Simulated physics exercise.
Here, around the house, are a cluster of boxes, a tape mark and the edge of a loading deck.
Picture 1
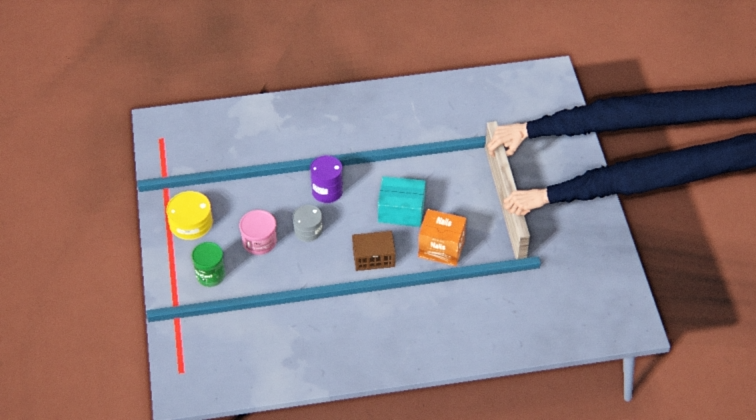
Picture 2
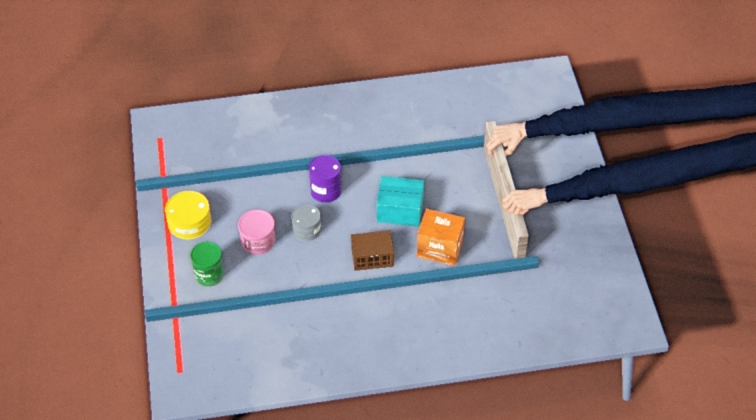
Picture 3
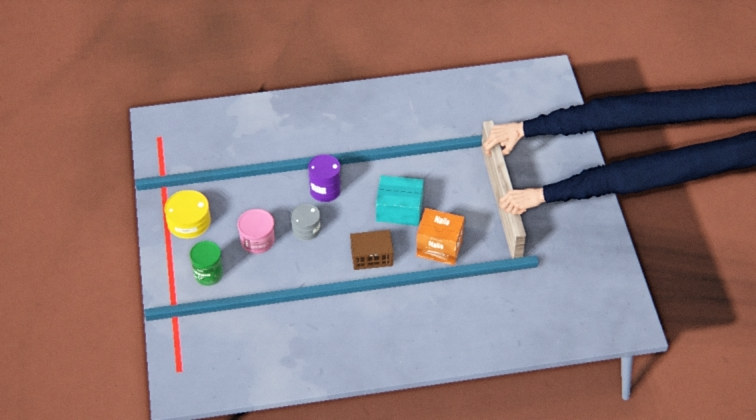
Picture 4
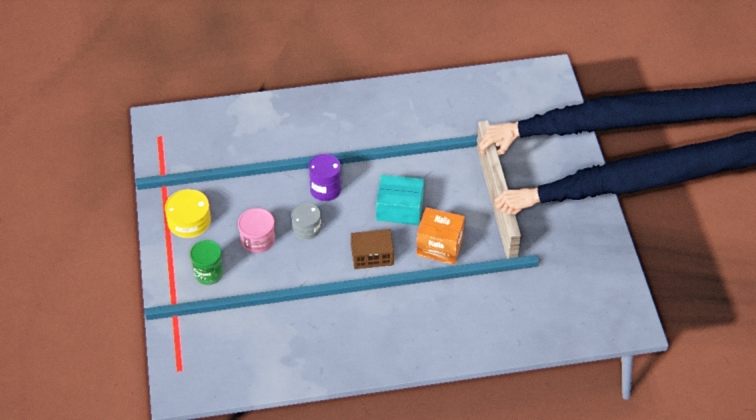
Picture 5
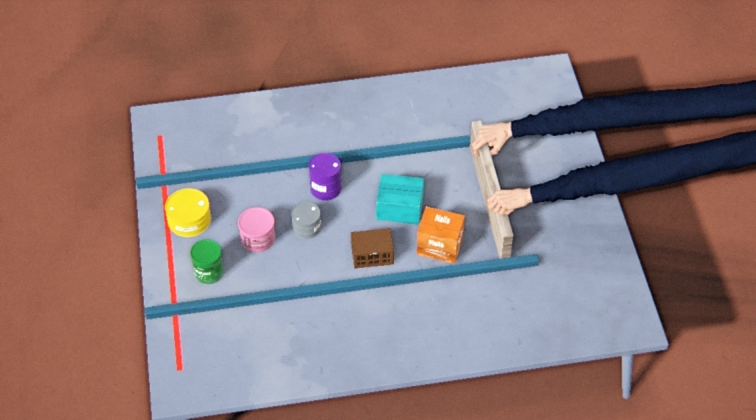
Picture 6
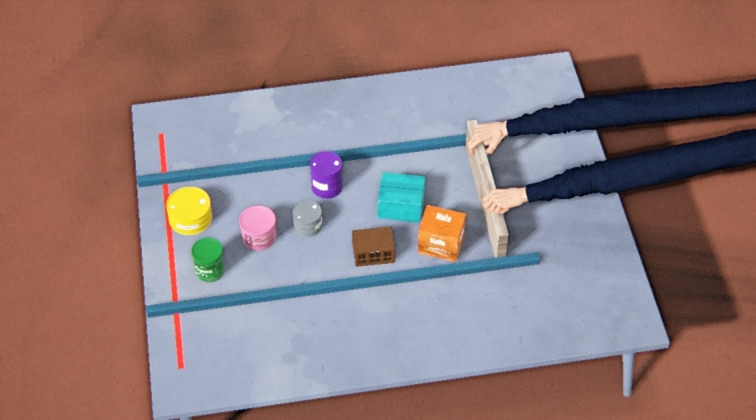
On a grey tabletop, two hands slide a wooden plank slightly left between blue rails, while colourful canisters and boxes stay still.
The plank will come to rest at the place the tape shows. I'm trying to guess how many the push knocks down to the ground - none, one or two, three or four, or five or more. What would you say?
I would say five or more.
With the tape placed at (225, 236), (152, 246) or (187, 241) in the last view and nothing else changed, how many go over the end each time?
Try 1: 2; try 2: 8; try 3: 5.
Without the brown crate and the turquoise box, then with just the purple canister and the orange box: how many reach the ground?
Well, the first time you'd get 3, and the next time 3.
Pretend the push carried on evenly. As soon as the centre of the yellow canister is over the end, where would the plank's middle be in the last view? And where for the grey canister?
Points: About (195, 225) and about (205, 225).
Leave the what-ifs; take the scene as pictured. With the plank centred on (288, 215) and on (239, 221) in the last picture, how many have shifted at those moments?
Counts: 7, 8.
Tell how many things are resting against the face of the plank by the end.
3.
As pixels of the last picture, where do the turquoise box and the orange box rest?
The turquoise box ends up near (147, 238), and the orange box near (152, 280).
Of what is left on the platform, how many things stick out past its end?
Count of overhanging things: 3.
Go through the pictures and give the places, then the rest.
In the first picture, yellow canister (190, 215); green pail (209, 265); pink pail (259, 233); plank (506, 190); tape (171, 248).
In the second picture, green pail (208, 265); brown crate (372, 250).
In the third picture, pink pail (257, 232); purple canister (325, 178).
In the fourth picture, yellow canister (188, 213); plank (498, 190).
In the fifth picture, green pail (207, 262); turquoise box (400, 199).
In the sixth picture, yellow canister (190, 211); green pail (209, 260); pink pail (258, 228); plank (486, 189); tape (170, 243).
Soon after, none off yet; yellow canister at rest near (190, 211); green pail at rest near (209, 260); pink pail at rest near (258, 228).
Then, none off yet; yellow canister at rest near (190, 211); green pail at rest near (209, 260); pink pail moved about its own width near (222, 235).
Further on, none off yet; yellow canister moved a little near (168, 208); green pail moved well along near (138, 274); pink pail moved well along near (141, 249).
At rest, the number that fall off is five or more; fallen, brown crate, grey canister, pink pail, green pail and yellow canister.
